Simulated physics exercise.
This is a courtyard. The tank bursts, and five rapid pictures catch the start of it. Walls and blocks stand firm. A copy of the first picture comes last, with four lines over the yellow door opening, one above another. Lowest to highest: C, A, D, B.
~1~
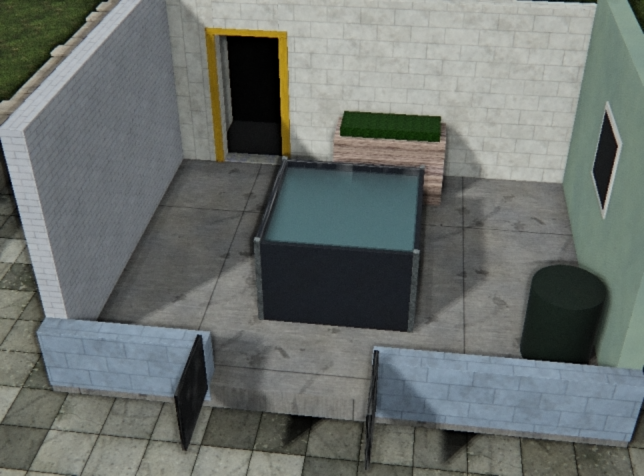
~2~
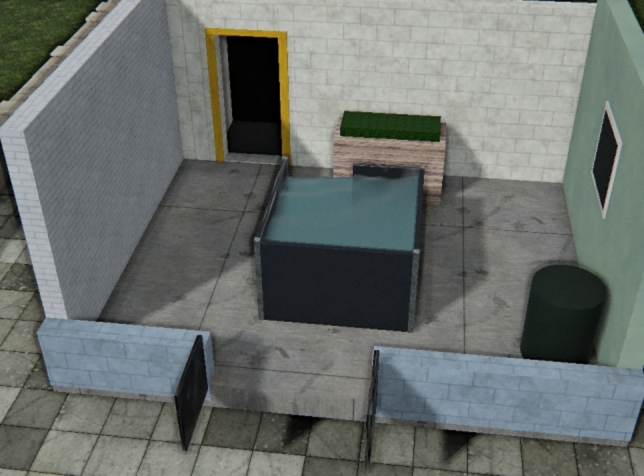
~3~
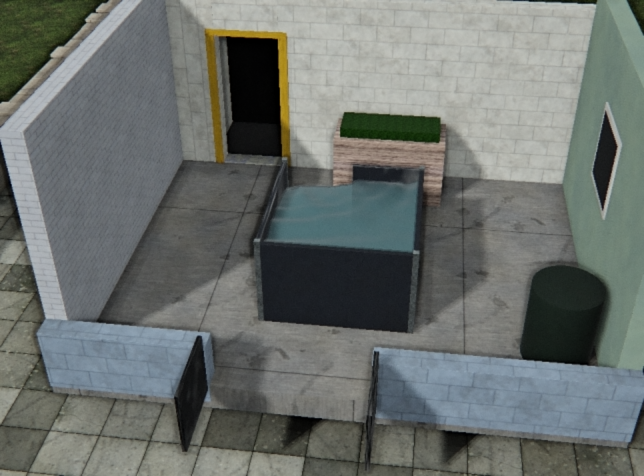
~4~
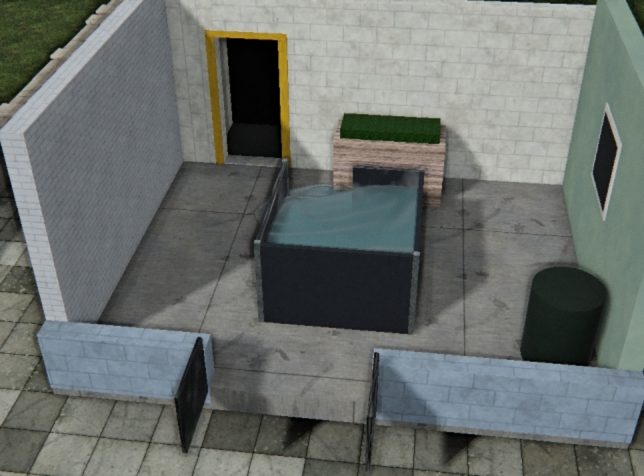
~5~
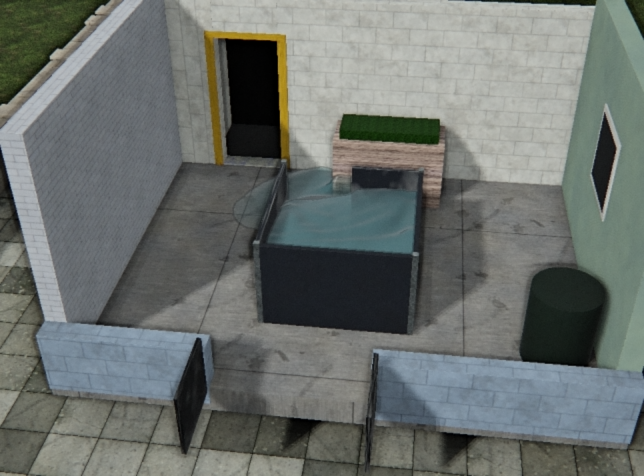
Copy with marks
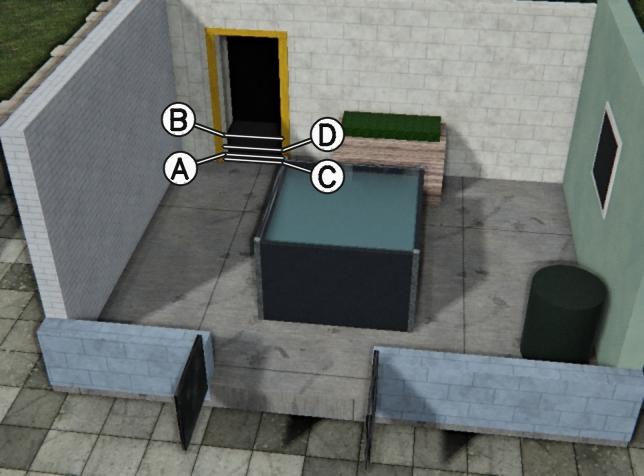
Water in a dark courtyard tank dipping at the far end, rippling, then spreading across grey floor beyond its left side.
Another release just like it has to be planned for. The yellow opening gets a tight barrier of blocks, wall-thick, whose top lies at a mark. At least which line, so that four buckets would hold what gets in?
Go for B.
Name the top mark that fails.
That would be D.
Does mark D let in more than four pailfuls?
Yes.
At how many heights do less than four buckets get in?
One of them.
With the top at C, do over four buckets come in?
Yes, that goes wrong.
On the marked copy, A at (253, 156); B at (252, 136); C at (254, 160); D at (253, 148); from the bottom up C, A, D, B.
Choosing A, dozens of bucketfuls pour in.
Choosing B, a splash gets over, under a bucket.
Choosing C, dozens of bucketfuls pour in.
Choosing D, about 11 bucketfuls get in.
